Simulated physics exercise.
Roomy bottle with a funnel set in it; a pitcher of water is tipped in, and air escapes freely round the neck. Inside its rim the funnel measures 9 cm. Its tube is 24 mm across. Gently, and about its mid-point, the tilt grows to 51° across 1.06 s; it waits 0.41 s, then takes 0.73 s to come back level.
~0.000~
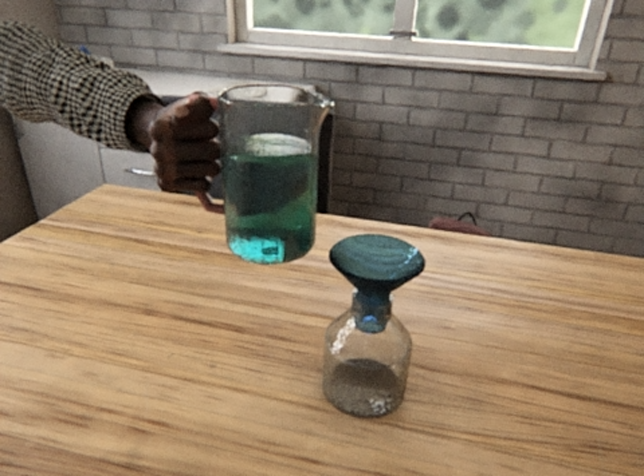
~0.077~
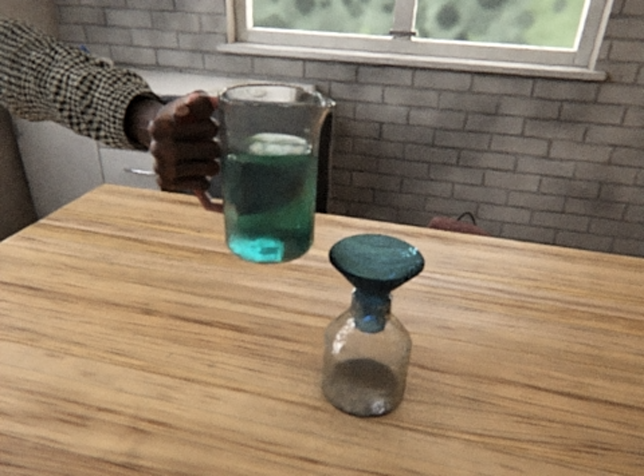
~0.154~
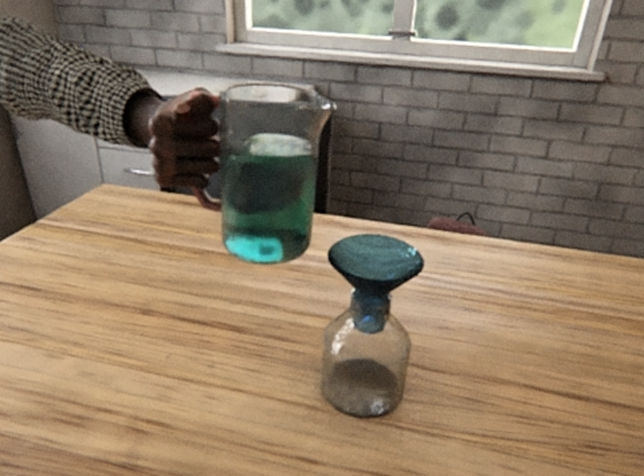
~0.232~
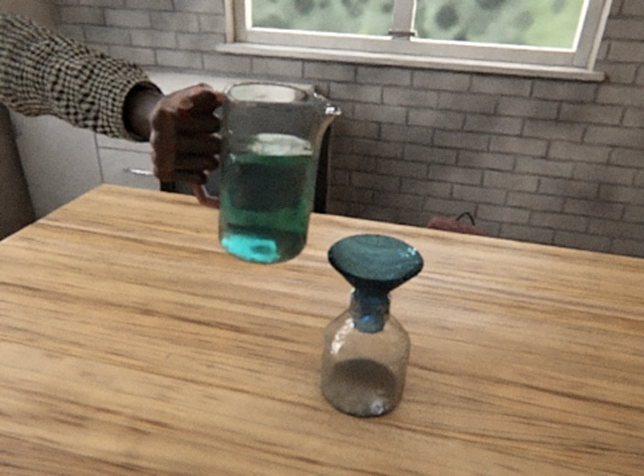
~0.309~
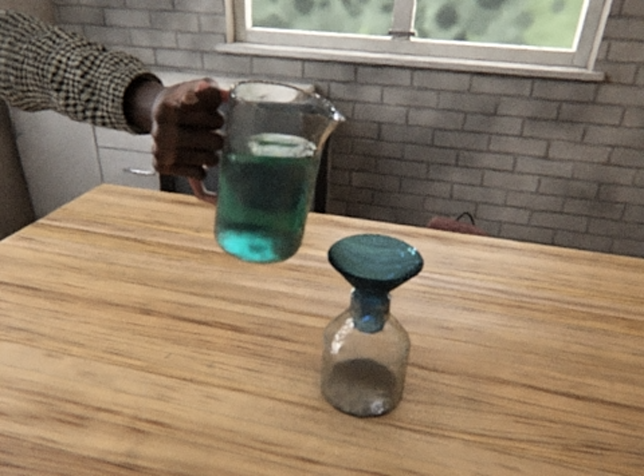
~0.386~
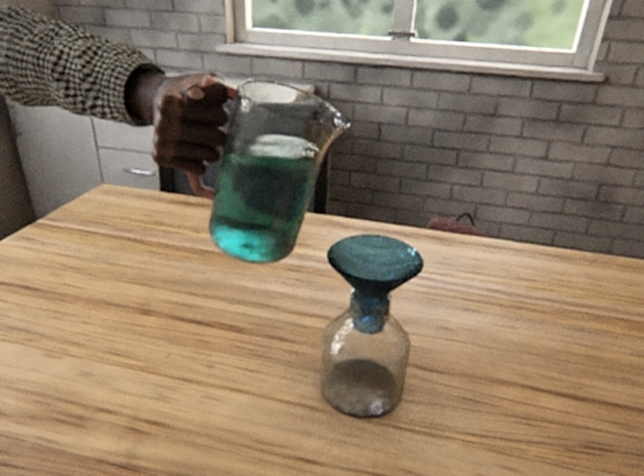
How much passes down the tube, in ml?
I would say 45 ml or thereabouts.
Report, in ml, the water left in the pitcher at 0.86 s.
Roughly 640 ml is still in there.
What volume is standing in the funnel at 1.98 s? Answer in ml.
Roughly 0 ml sits in the funnel.
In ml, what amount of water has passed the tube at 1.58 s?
Estimate: Some 30 ml.
Then, 0.86 s in, the tilt is 47° and 0 ml has passed the tube, 0 ml is in the funnel, 640 ml in the pitcher and 0 ml has missed.
Then, 1.22 s in, the tilt is 51° and 10 ml has passed the tube, 10 ml is in the funnel, 615 ml in the pitcher and 0 ml has missed.
Then, 1.58 s in, the tilt is 48° and 30 ml has passed the tube, 10 ml is in the funnel, 595 ml in the pitcher and 0 ml has missed.
Then, 1.98 s in, the tilt is 10° and 45 ml has passed the tube, 0 ml is in the funnel, 590 ml in the pitcher and 5 ml has missed.
Finally, 45 ml has passed the tube, 0 ml is in the funnel, 590 ml in the pitcher and 5 ml has missed.
